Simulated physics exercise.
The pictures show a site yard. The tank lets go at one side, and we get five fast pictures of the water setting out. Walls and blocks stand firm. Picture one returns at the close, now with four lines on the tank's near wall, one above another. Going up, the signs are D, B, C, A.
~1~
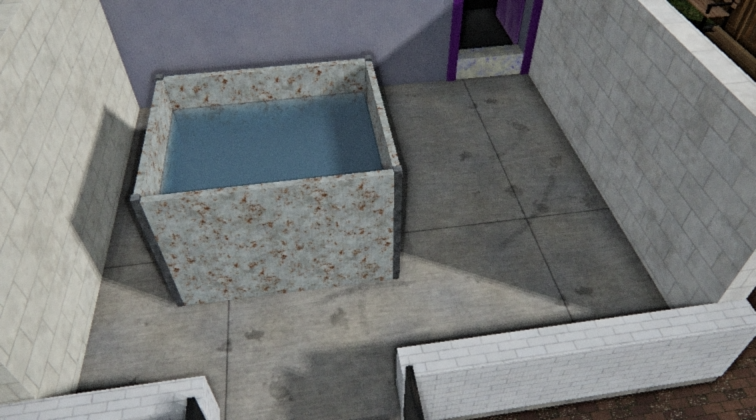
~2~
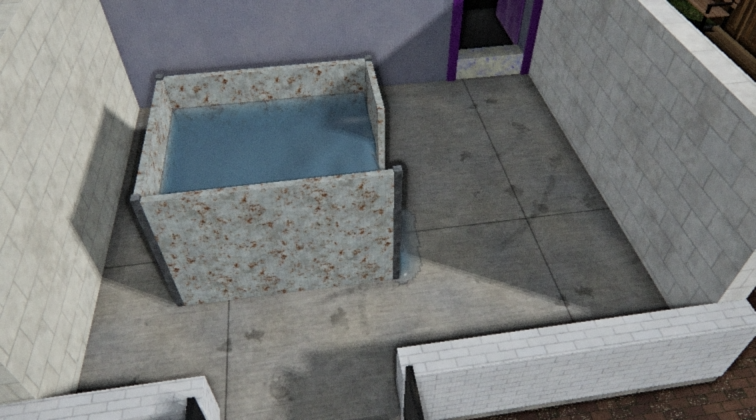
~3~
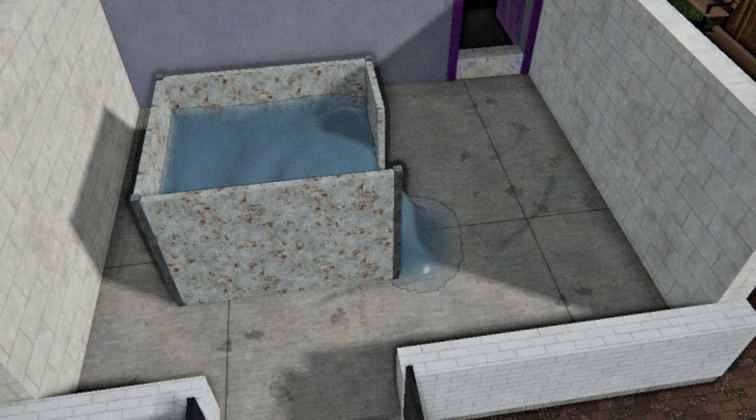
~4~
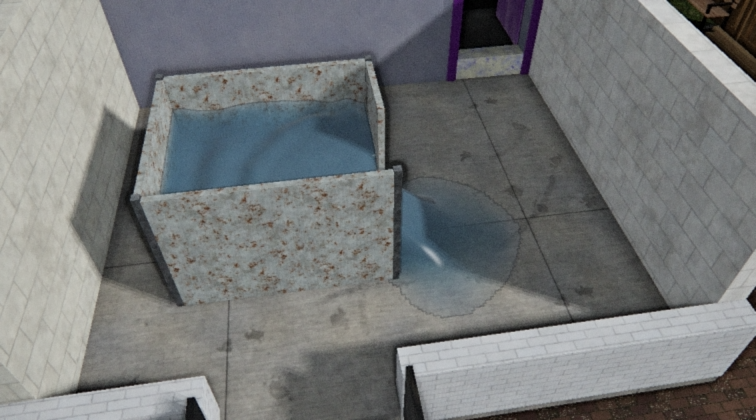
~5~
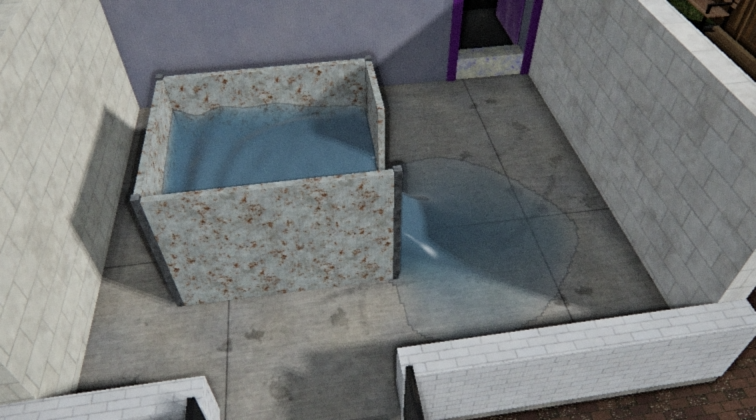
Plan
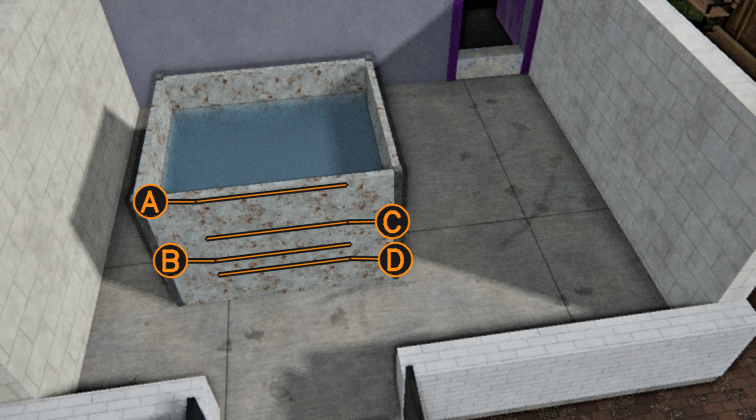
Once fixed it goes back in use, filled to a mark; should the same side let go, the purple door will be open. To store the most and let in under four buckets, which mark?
Line C.
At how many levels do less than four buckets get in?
Three.
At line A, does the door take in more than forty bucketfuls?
No, it does not.
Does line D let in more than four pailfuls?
No, not at all.
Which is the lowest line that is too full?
That is line A.
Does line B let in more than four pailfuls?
No, not at all.
On the marked copy, A at (271, 193); B at (283, 252); C at (278, 230); D at (285, 266); from the bottom up D, B, C, A.
For line A, about 14 bucketfuls get in.
For line B, nothing gets over.
For line C, a splash gets over, under a bucket.
For line D, nothing gets over.
